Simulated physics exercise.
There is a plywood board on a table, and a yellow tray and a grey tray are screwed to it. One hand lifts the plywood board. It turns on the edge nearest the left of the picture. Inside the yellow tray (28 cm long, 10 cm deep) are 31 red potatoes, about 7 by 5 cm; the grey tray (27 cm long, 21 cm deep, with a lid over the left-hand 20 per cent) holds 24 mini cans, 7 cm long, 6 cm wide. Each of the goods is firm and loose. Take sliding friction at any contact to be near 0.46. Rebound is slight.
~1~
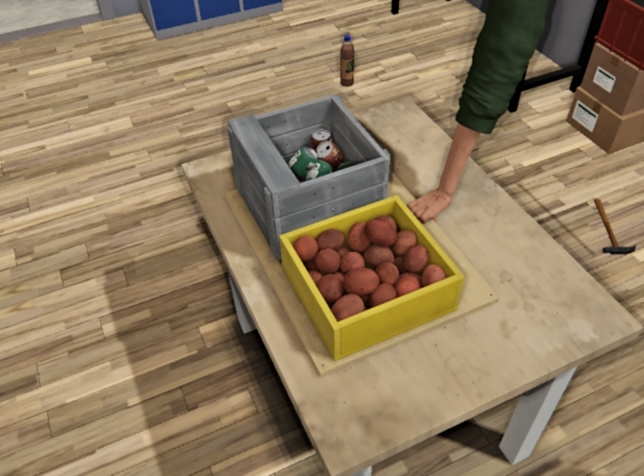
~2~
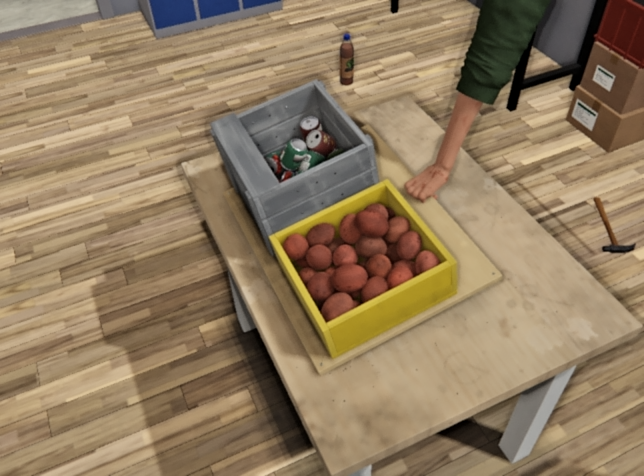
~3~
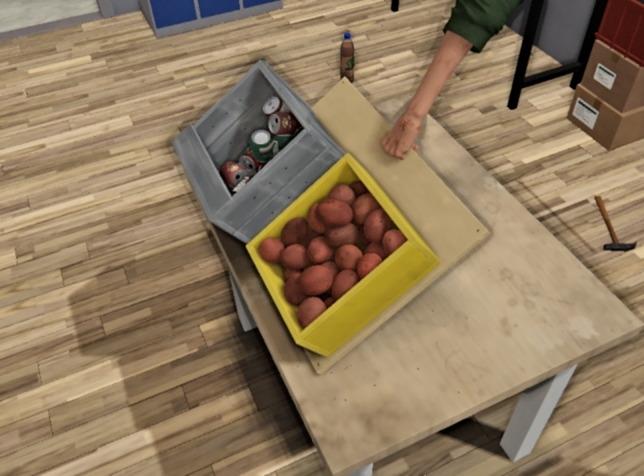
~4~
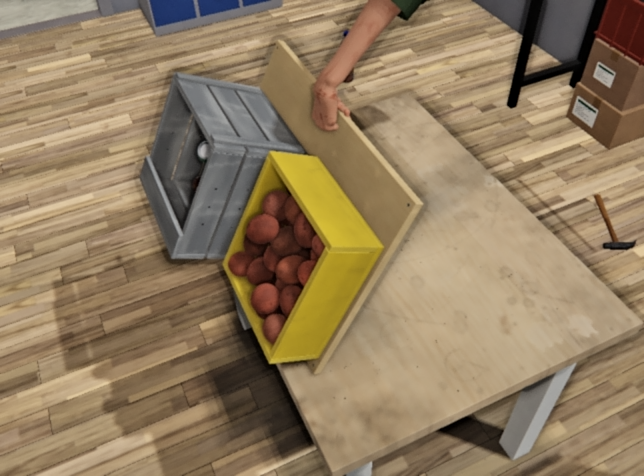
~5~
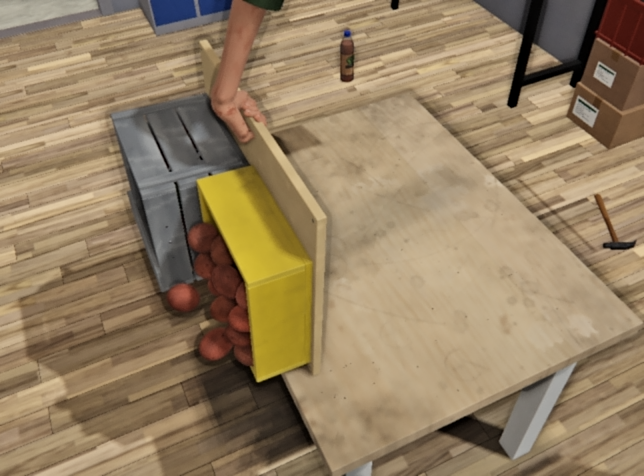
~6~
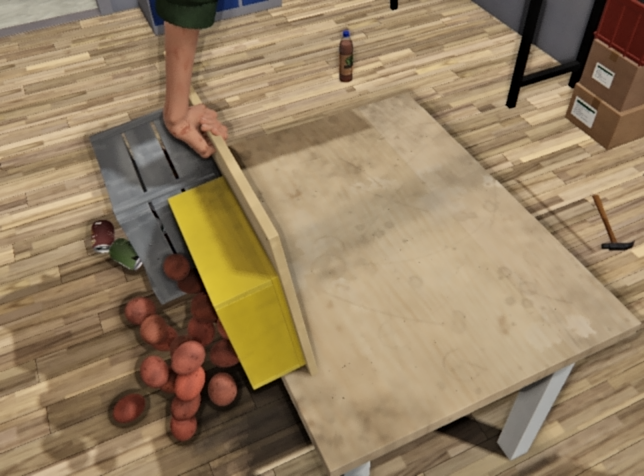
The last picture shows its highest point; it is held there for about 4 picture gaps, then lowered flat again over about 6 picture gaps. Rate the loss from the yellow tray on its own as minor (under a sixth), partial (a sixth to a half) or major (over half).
Major - over half.
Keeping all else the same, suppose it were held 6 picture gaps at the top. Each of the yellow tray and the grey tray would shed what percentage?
Yellow tray 100%, grey tray 30%.
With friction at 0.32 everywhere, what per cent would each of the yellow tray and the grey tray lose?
Yellow tray 90, grey tray 40 per cent.
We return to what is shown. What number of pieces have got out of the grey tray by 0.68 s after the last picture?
At that moment the grey tray count out stands near 8.
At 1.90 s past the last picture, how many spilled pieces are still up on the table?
Near 0, give or take.
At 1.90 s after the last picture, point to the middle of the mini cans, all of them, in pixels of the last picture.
Pixel (278, 196), give or take.
Then, 0.30 s after the last picture, tilt 97°; yellow tray 6 in, 25 out and grey tray 19 in, 5 out.
Then, 0.68 s after the last picture, tilt 84°; yellow tray 3 in, 28 out and grey tray 17 in, 7 out.
Then, 1.22 s after the last picture, tilt 3°; yellow tray 2 in, 29 out and grey tray 17 in, 7 out.
Final count (1.90 s after the last picture), yellow tray 2 in, 29 out and grey tray 17 in, 7 out. Asked share, 29 of 31, 94 per cent.
